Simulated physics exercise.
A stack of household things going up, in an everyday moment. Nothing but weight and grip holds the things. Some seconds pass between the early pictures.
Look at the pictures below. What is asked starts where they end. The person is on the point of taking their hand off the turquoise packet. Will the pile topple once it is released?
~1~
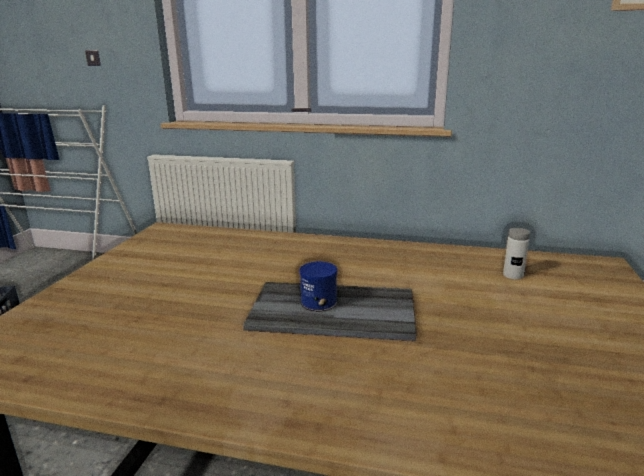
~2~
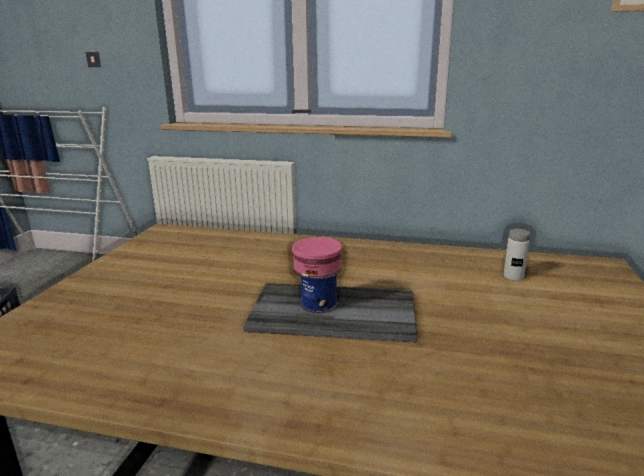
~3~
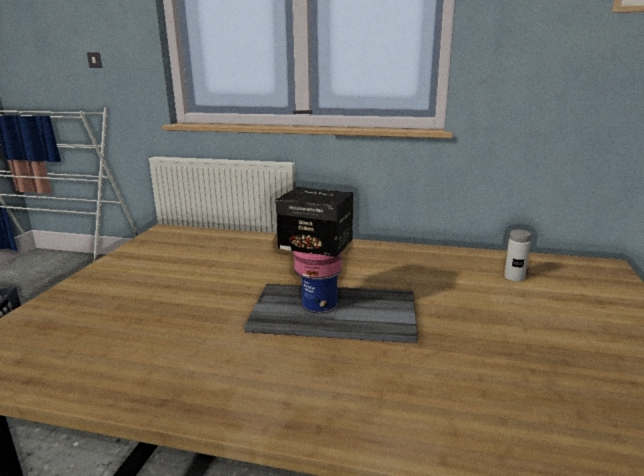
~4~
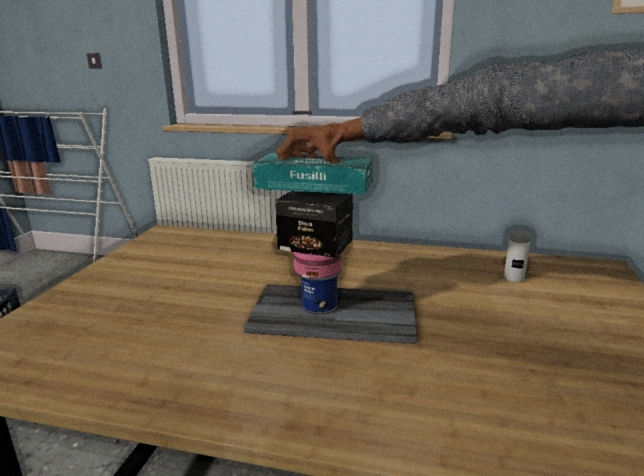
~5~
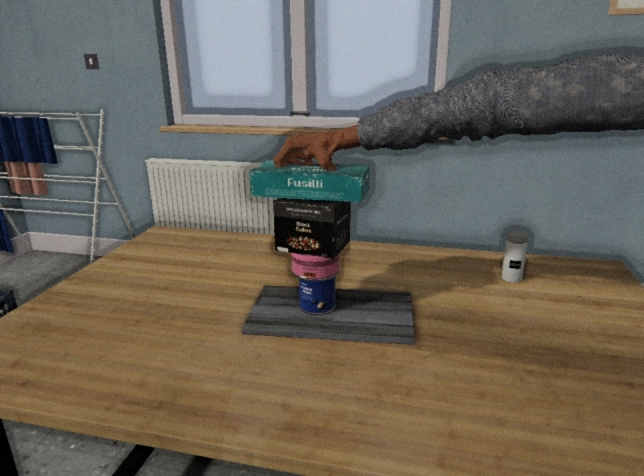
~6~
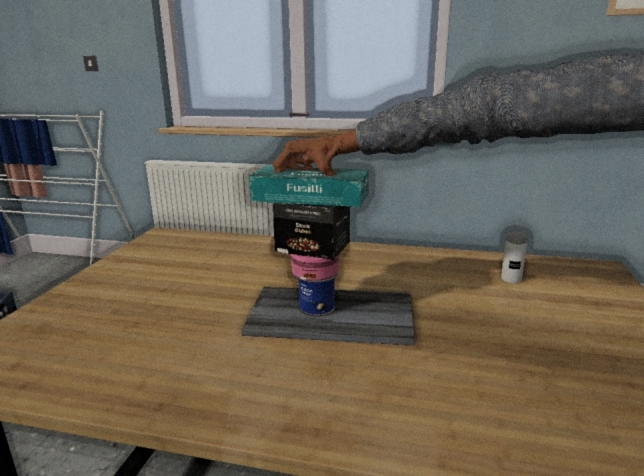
My guess is the pile will stay put.
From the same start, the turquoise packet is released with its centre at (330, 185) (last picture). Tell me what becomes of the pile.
The pile remains standing.
Then, 0.20 s past the last view, nothing moves.
Then, 0.40 s past the last view, turquoise packet resting near (310, 185).
Finally, all 6 still in place. Final places as the last picture's camera would see them, turquoise packet near (310, 185). The pile holds.
